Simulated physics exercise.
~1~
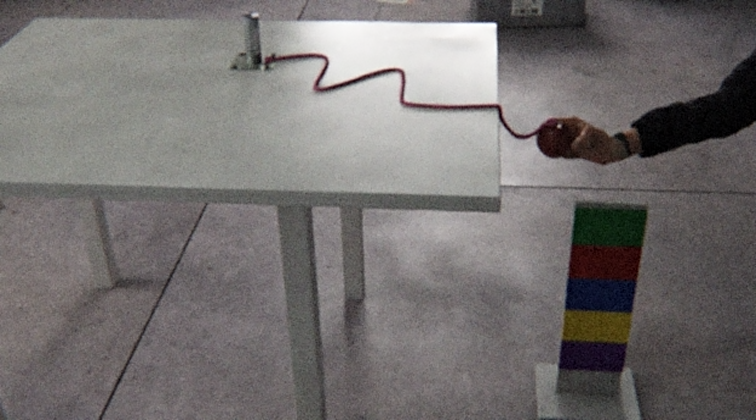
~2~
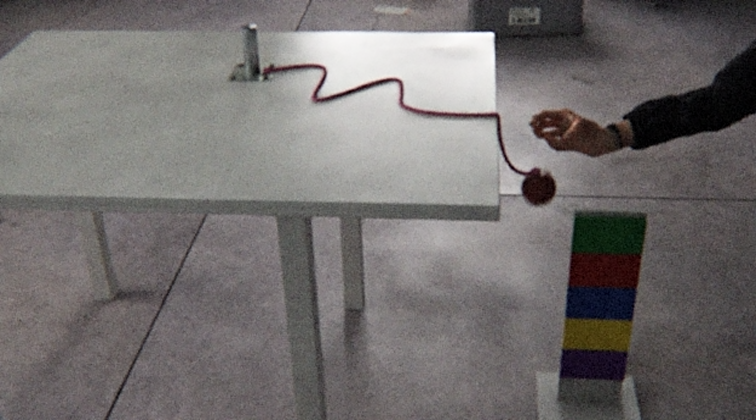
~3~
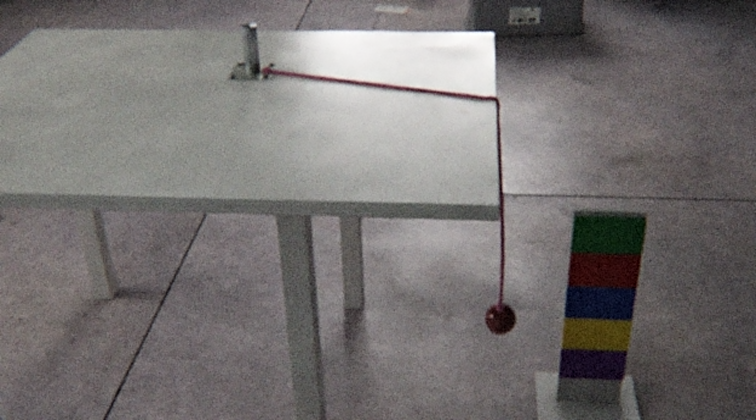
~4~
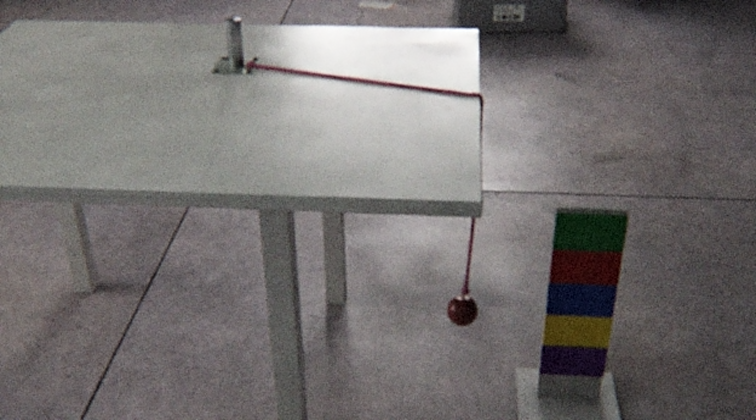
A round red object on a slack cord drops from a hand and swings left below the tabletop.
